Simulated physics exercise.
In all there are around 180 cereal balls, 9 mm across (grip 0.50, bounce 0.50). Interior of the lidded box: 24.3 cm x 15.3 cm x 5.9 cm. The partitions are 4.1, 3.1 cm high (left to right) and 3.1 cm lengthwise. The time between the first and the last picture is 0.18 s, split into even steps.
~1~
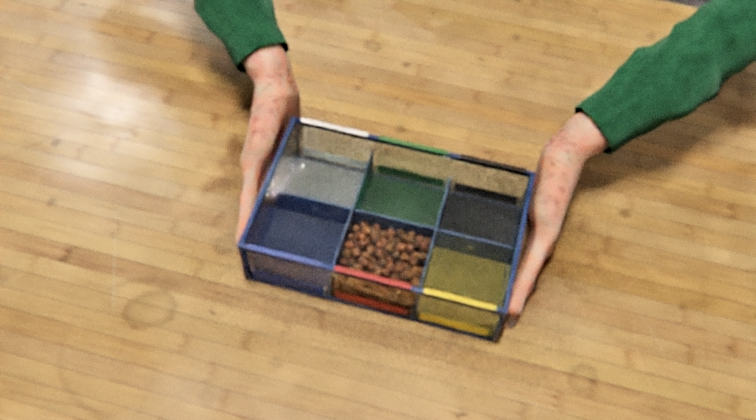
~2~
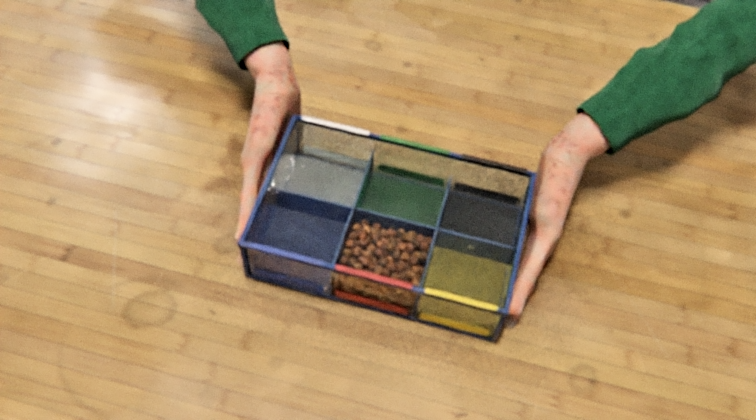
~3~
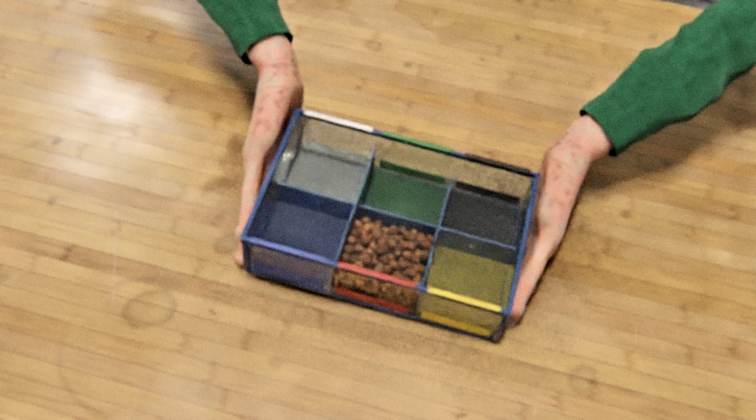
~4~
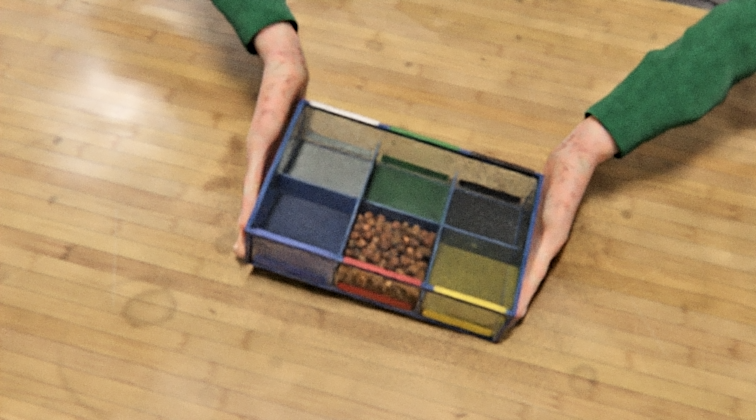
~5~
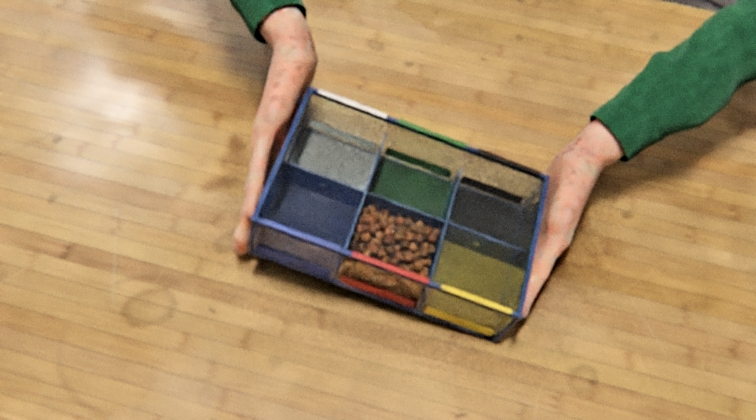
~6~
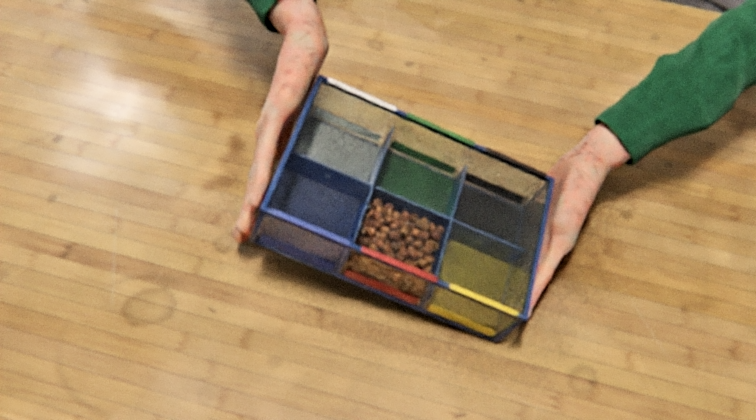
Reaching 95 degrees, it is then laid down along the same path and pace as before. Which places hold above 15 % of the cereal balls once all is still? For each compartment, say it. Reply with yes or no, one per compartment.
Red yes, blue no, green no, yellow yes, white no, black no.
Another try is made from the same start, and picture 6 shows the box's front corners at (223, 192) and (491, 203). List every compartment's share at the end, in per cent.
Red 35, blue 0, green 20, yellow 0, white 45, black 0.
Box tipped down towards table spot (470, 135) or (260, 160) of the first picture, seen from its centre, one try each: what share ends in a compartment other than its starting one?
First try: About 85 percent; second try: About 50 percent.
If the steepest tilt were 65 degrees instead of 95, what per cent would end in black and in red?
You'd see black with 0 % and red with 75 %.
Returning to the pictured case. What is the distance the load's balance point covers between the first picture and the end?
It shifts by roughly 8.0 cm.
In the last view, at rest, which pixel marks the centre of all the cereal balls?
Centre at rest: Approx. (476, 283) px.
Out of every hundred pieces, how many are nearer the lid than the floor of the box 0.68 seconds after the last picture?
Share: Approx. 60 %.
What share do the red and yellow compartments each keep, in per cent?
The red one gets 20 per cent and the yellow one 70 per cent.
Then, 0.68 s after the last picture, tilt 95 degrees; red 60 %, yellow 40 %.
Then, 1.14 s after the last picture, tilt 41 degrees; red 20 %, yellow 70 %, black 10 %.
Then, 1.66 s after the last picture, tilt 0 degrees; red 20 %, yellow 70 %, black 10 %.
In the end, red 20 %, blue 0 %, green 0 %, yellow 70 %, white 0 %, black 10 %.
